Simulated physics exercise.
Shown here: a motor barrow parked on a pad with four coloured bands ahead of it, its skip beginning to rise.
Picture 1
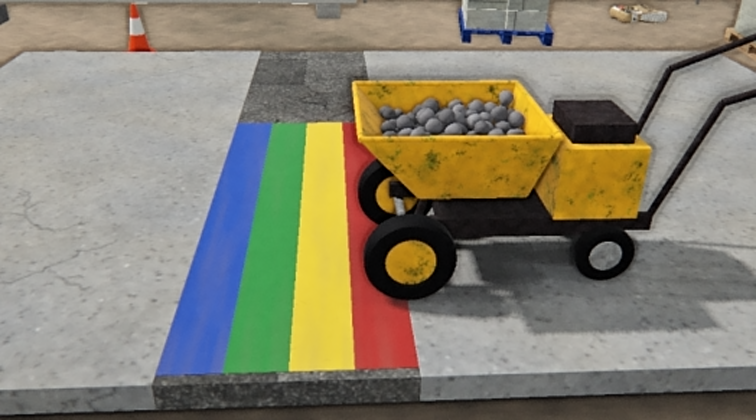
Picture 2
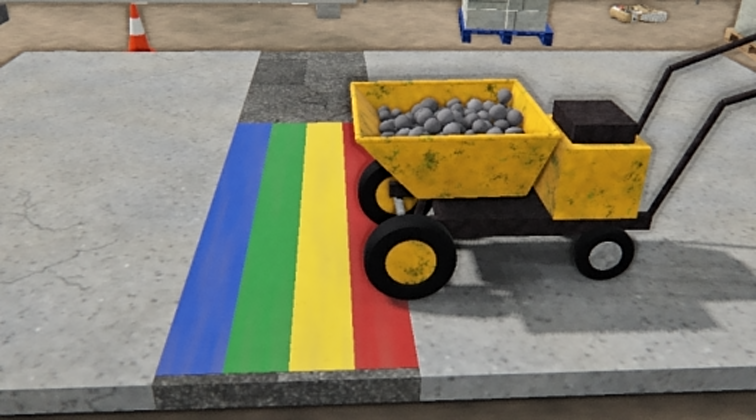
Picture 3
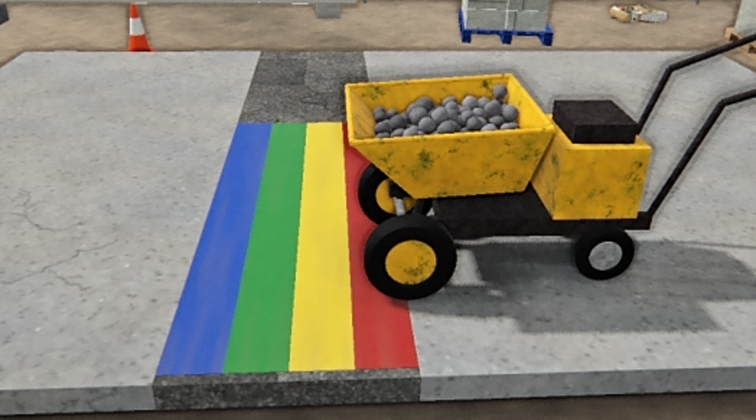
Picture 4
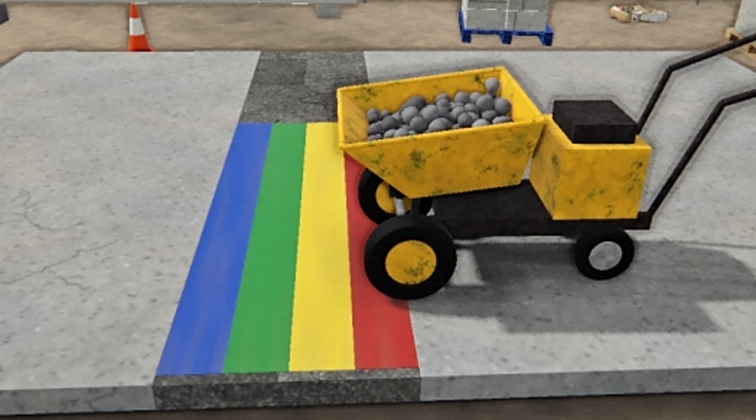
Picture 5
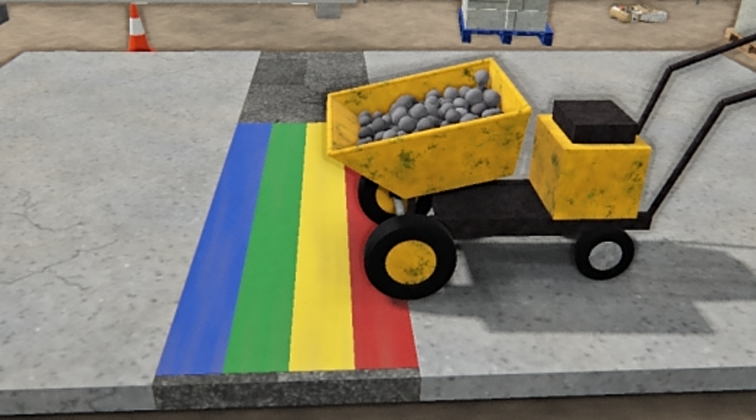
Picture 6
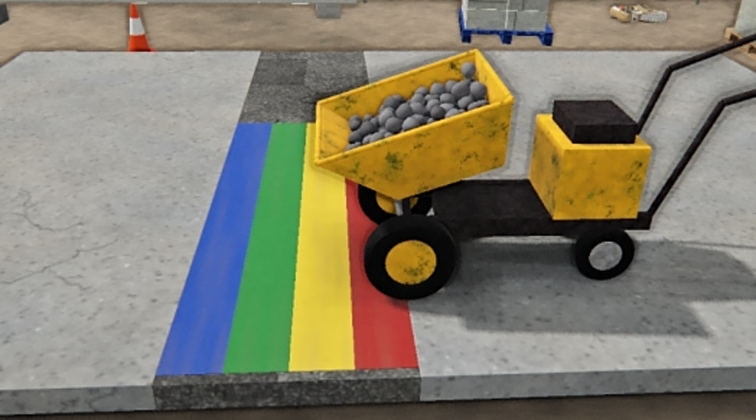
A yellow skip full of grey cobbles tilts forward and left on a parked motor barrow.
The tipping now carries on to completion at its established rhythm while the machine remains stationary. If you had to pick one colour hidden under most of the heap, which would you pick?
I would pick blue.
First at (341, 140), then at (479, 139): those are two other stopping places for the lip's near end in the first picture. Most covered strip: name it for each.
Case one gives that blue strip, case two gives the yellow strip.
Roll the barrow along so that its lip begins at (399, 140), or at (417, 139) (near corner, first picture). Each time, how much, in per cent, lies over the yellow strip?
Trial 1 around 10 %, trial 2 around 20 %.
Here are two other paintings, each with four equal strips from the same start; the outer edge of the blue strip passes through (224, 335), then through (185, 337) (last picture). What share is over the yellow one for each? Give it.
Shares in turn: 0 %; 0 %.
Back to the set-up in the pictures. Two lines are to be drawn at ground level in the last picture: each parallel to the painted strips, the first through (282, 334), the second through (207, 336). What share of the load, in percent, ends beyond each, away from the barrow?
I'd say some 90 in a hundred, and after that 50 in a hundred.
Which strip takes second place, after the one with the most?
The strip in second place is that green strip.
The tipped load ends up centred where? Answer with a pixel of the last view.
I'd mark it at roughly (219, 257).
Shortly afterwards, skip tipped steeply; the whole lot in the skip.
Next, skip tipped steeply; near two thirds in the skip; a little over the green strip; a little over the blue strip; only a few falling; only a few off the paint.
Some moments later, skip tipped right over; near a quarter in the skip; near a quarter over the green strip; near a third over the blue strip; near a quarter off the paint.
In the end, skip tipped right over; a little in the skip; none at all over the red strip; none at all over the yellow strip; near a quarter over the green strip; near half over the blue strip; near a quarter off the paint.
